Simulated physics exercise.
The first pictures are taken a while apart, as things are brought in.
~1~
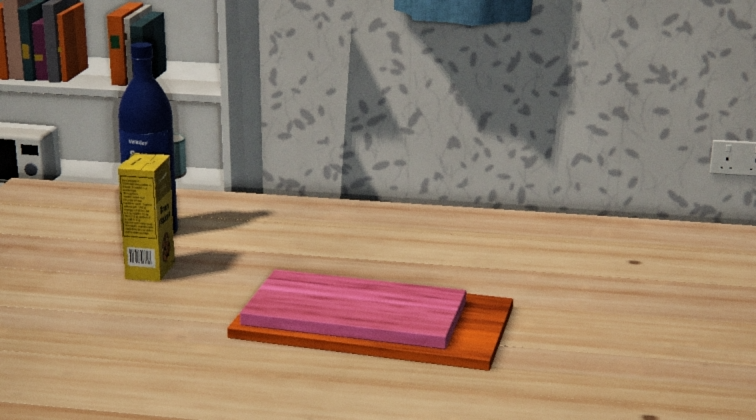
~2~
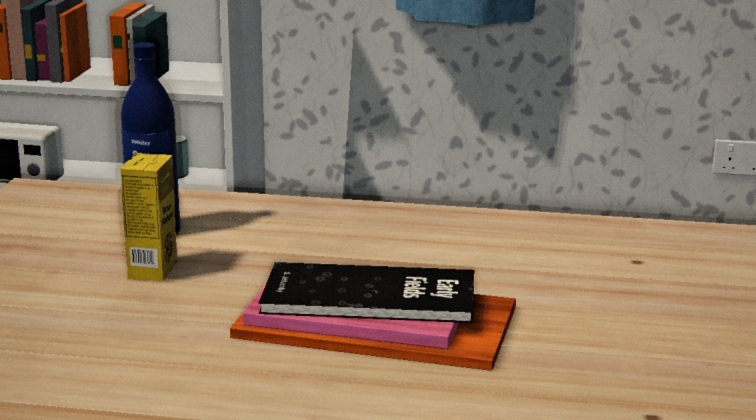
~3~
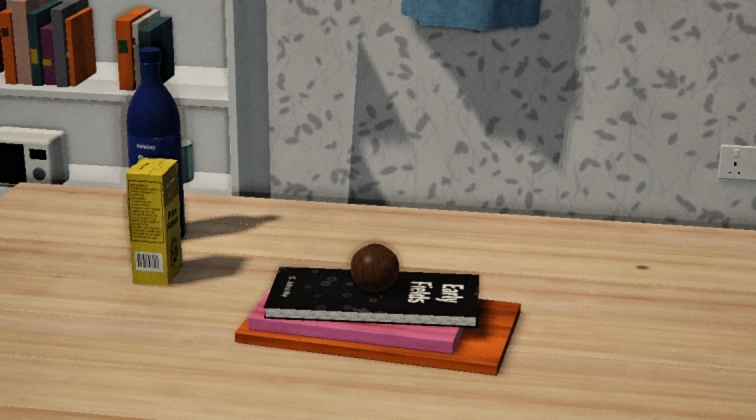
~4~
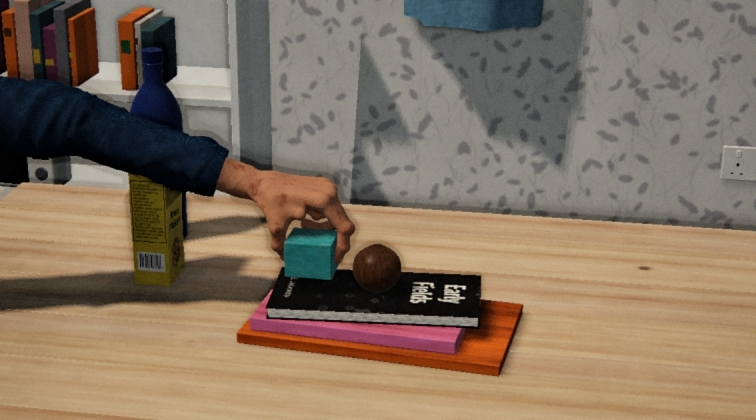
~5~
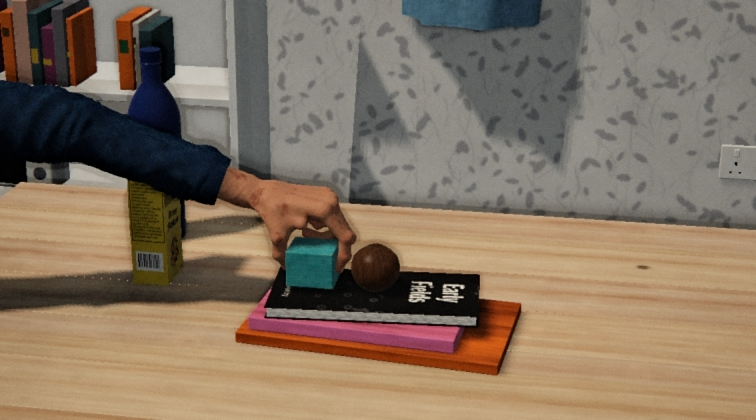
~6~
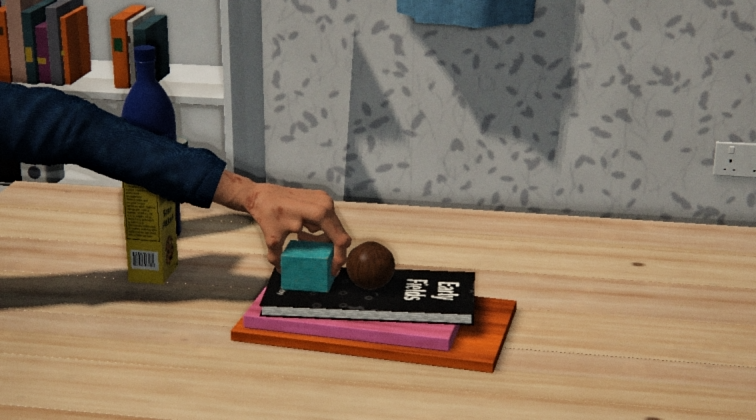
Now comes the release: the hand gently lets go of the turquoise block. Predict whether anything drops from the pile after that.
Nothing drops.
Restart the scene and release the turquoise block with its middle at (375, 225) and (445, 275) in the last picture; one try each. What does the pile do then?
Case A: It comes down; case B: It does not fall.
Then, 0.80 s past the last view, nothing moves.
Then, 1.90 s past the last view, turquoise block resting near (309, 267).
Finally, all 7 still in place. Final places as the last picture's camera would see them, turquoise block near (309, 267). The pile holds.
